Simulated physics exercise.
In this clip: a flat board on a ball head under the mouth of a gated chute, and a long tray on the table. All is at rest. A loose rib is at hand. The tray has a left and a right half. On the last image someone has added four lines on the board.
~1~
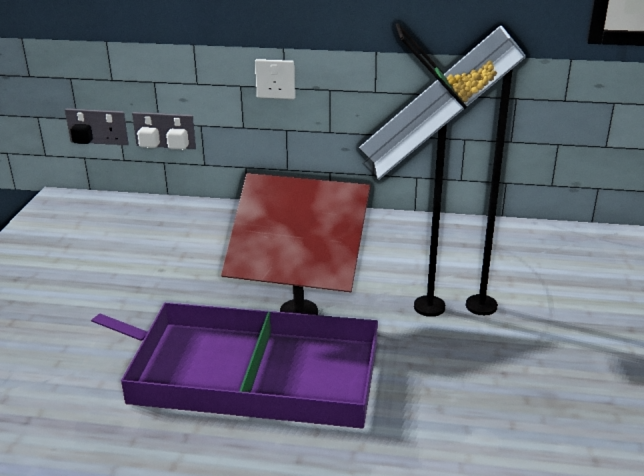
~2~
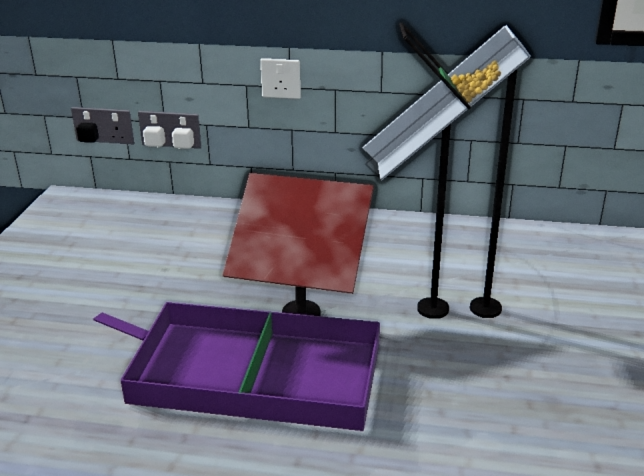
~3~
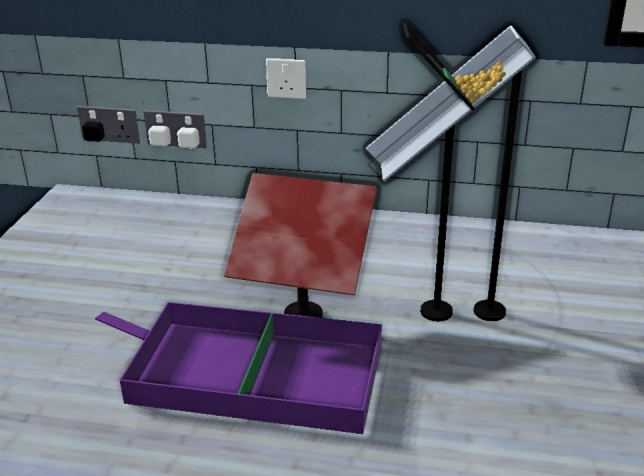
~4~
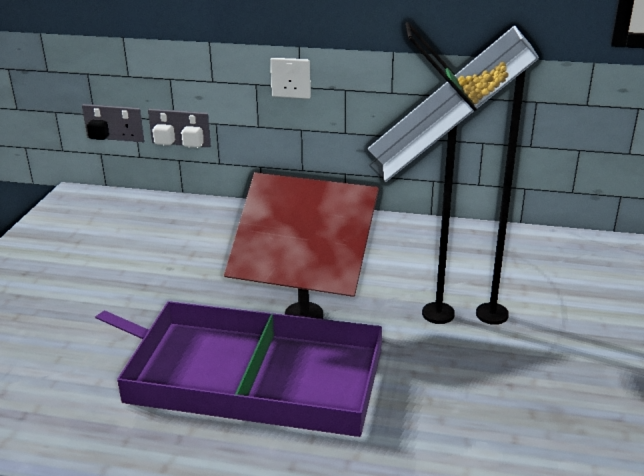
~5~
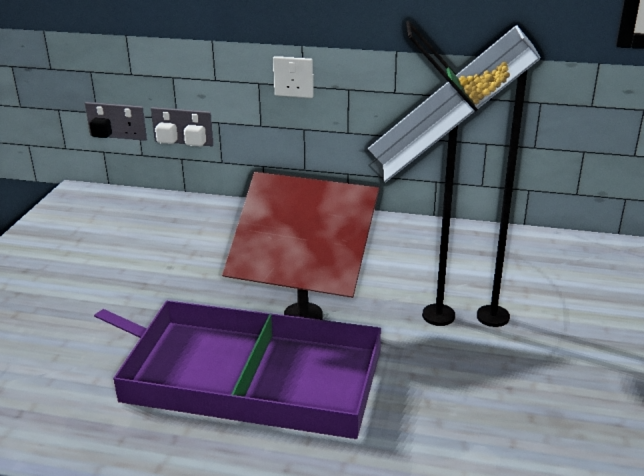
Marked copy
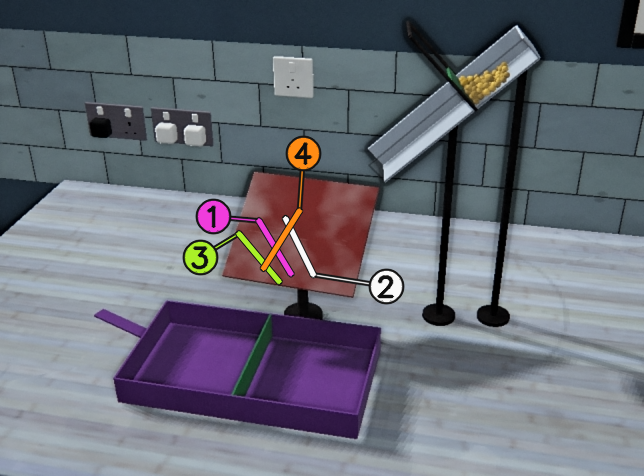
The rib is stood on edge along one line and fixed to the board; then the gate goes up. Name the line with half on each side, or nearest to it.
4.
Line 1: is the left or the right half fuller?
The right half.
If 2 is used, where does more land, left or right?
More lands on the right.
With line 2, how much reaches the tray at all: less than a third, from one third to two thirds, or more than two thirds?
It is more than two thirds.
On the marked copy, line 1 from (258, 220) to (291, 273); line 2 from (285, 218) to (313, 274); line 3 from (238, 233) to (279, 281); line 4 from (299, 210) to (263, 268).
With 1, of what is caught, about a tenth in the left half, almost all in the right.
With 2, of what is caught, about a tenth in the left half, almost all in the right.
With 3, of what is caught, about a tenth in the left half, almost all in the right.
With 4, of what is caught, roughly two thirds in the left half, roughly a third in the right.
